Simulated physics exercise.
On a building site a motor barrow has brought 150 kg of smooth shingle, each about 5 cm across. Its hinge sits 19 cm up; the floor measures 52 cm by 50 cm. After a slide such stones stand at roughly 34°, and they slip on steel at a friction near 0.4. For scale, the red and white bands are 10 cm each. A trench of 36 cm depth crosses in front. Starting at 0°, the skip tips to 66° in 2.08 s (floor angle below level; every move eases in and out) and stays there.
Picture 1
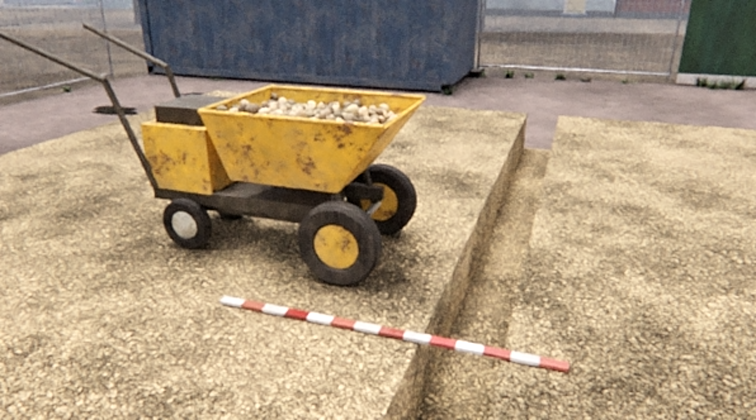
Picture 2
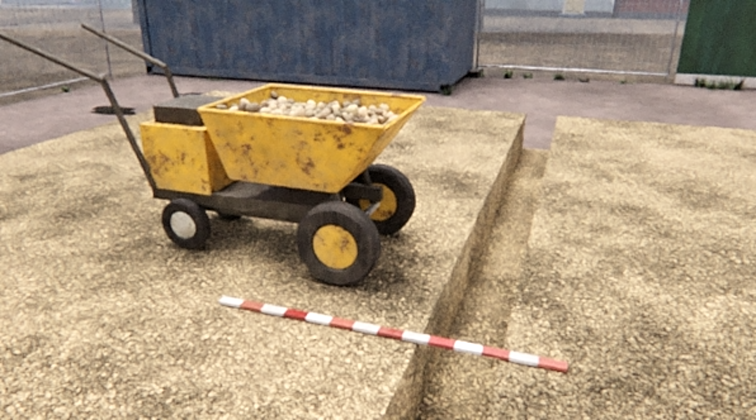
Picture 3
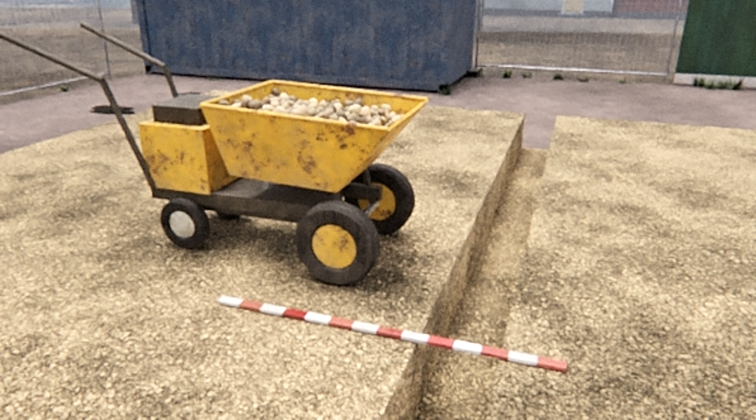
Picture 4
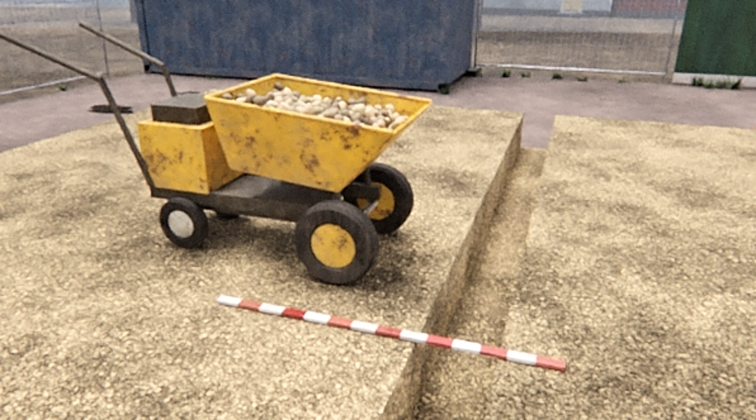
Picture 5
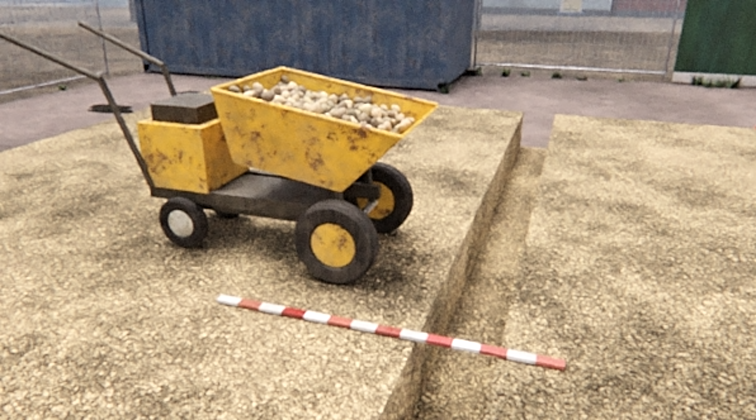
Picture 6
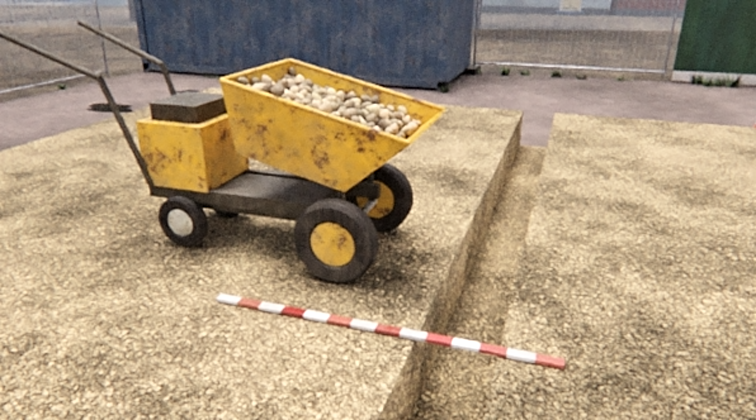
The yellow skip of stones slowly tilts down to the right on its parked barrow.
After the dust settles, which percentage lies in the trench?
Some 66 per cent of it.
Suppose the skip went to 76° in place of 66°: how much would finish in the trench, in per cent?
In that case some 60 per cent.
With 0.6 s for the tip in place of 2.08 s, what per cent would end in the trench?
Then about 40 per cent.
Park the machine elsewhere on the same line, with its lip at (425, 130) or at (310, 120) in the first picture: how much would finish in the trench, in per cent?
About 30 and 80 per cent.
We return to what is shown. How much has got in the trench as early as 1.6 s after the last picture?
About 25 per cent by then.
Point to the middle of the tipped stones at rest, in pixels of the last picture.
Around (498, 315).
Then, 1.0 s after the last picture the floor is at 56°, 99 % in the skip, 1 % in the trench; the foremost stones are at (486, 224).
Then, 1.6 s after the last picture the floor is at 66°, 52 % in the skip, 24 % in the trench, 24 % past the trench; the foremost stones are at (634, 293).
Then, 1.9 s after the last picture the floor is at 66°, 29 % in the skip, 35 % in the trench, 36 % past the trench; the foremost stones are at (717, 308).
Then, 3.9 s after the last picture the floor is at 66°, 0 % in the skip, 66 % in the trench, 34 % past the trench; the foremost stones are at (755, 318).
